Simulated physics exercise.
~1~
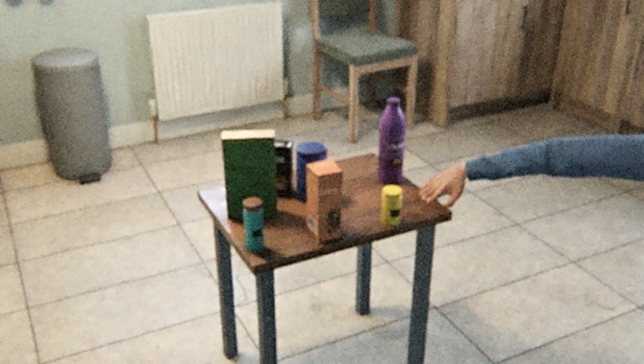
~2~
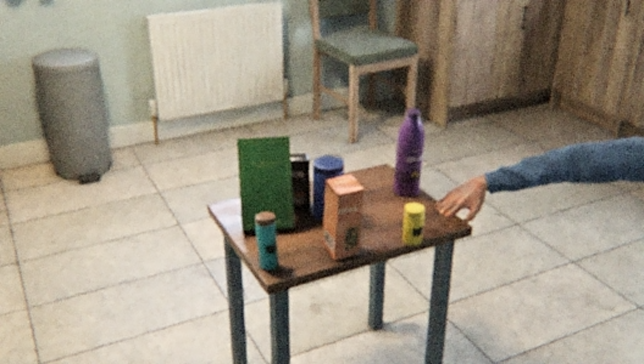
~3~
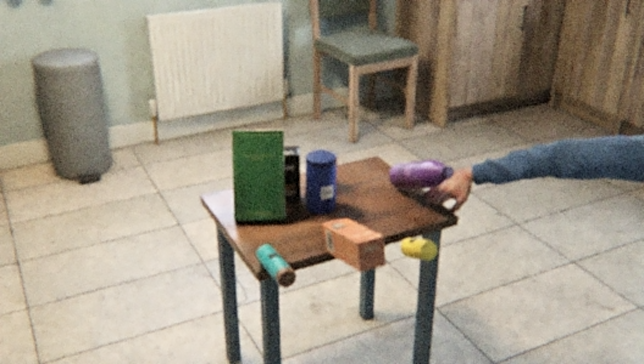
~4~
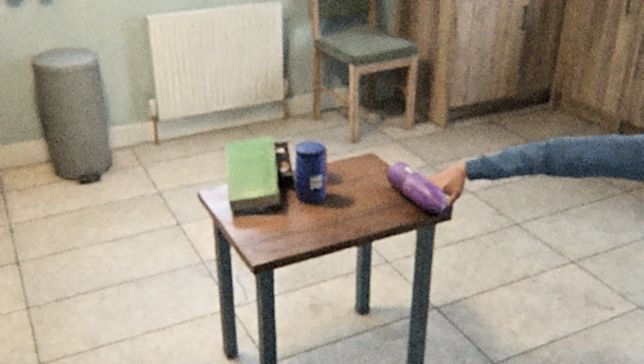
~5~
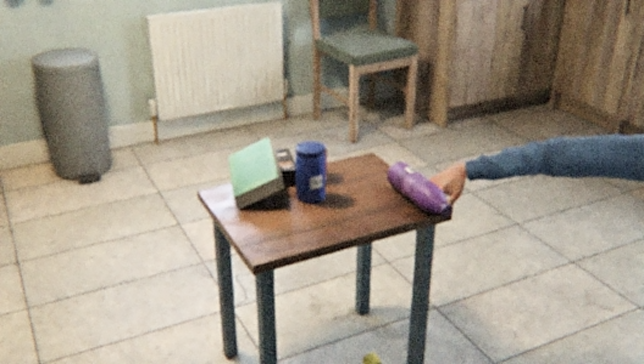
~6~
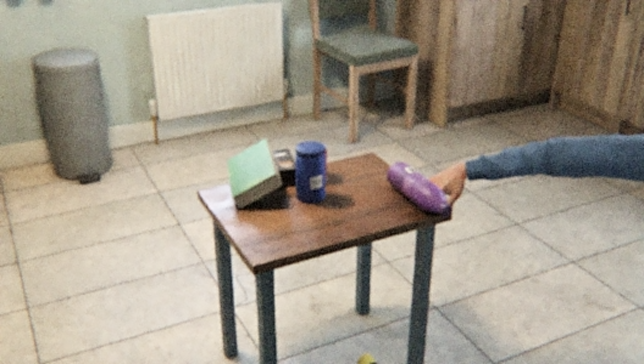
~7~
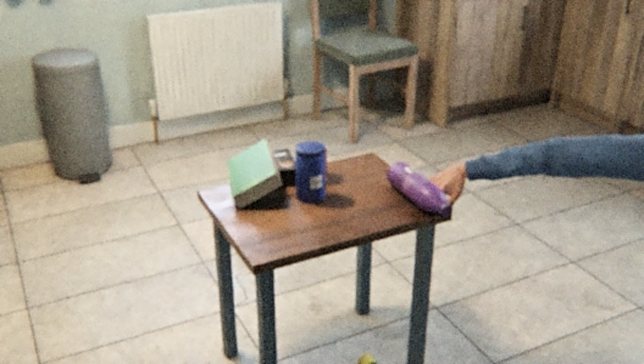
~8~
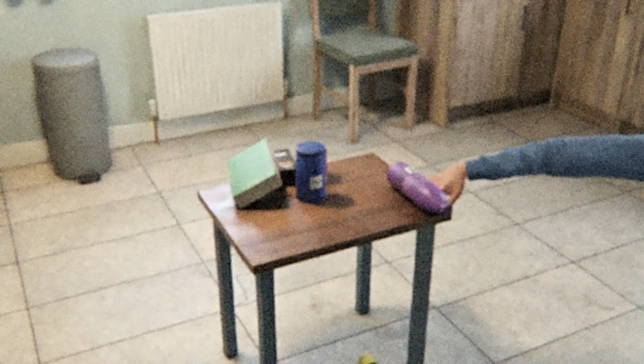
A hand jerks the small table, toppling the purple bottle while three front items fall off.
